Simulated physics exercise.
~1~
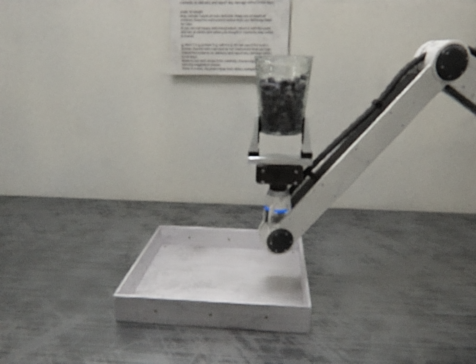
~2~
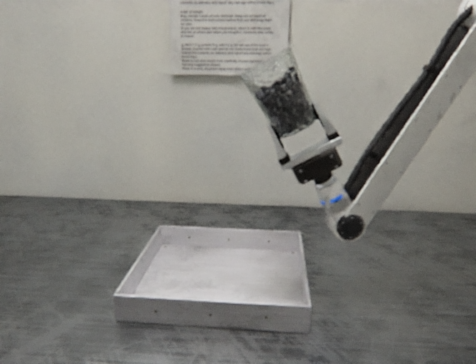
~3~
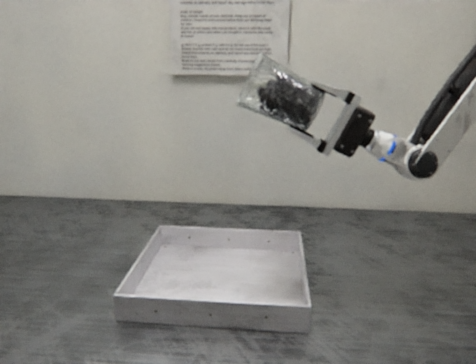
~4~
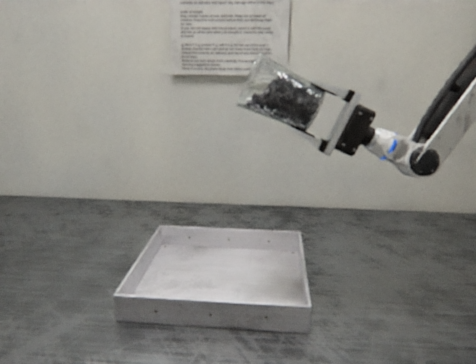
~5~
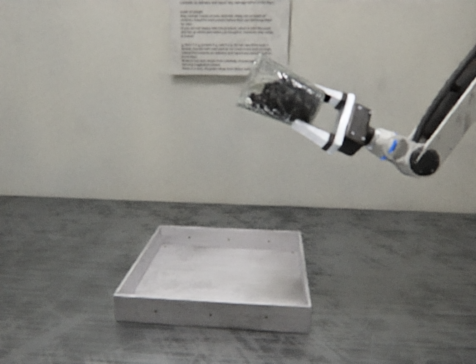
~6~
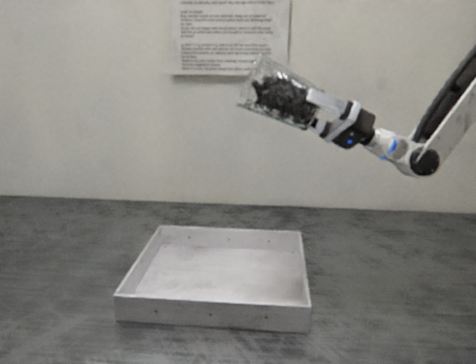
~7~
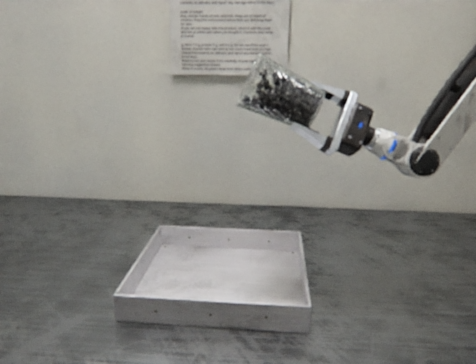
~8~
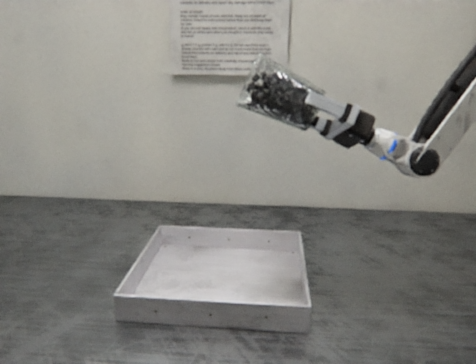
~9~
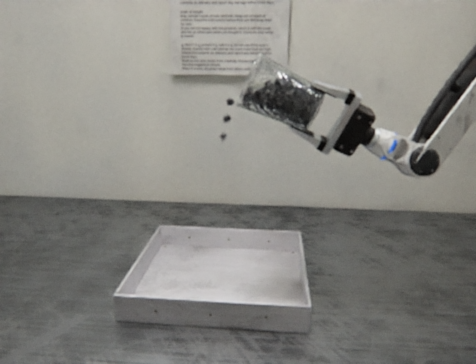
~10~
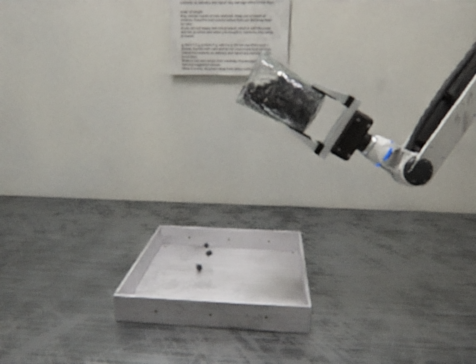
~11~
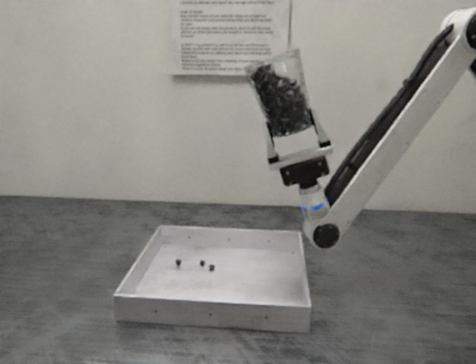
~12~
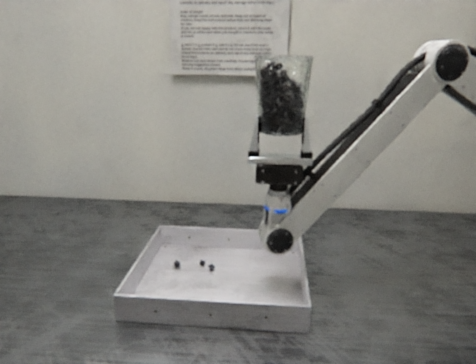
In the video, a robot arm lifts a clear beaker of small dark pebbles and tips it to the left above a white tray, then twists it around. A few pebbles drop into the tray before the arm turns the beaker upright again, still mostly full.
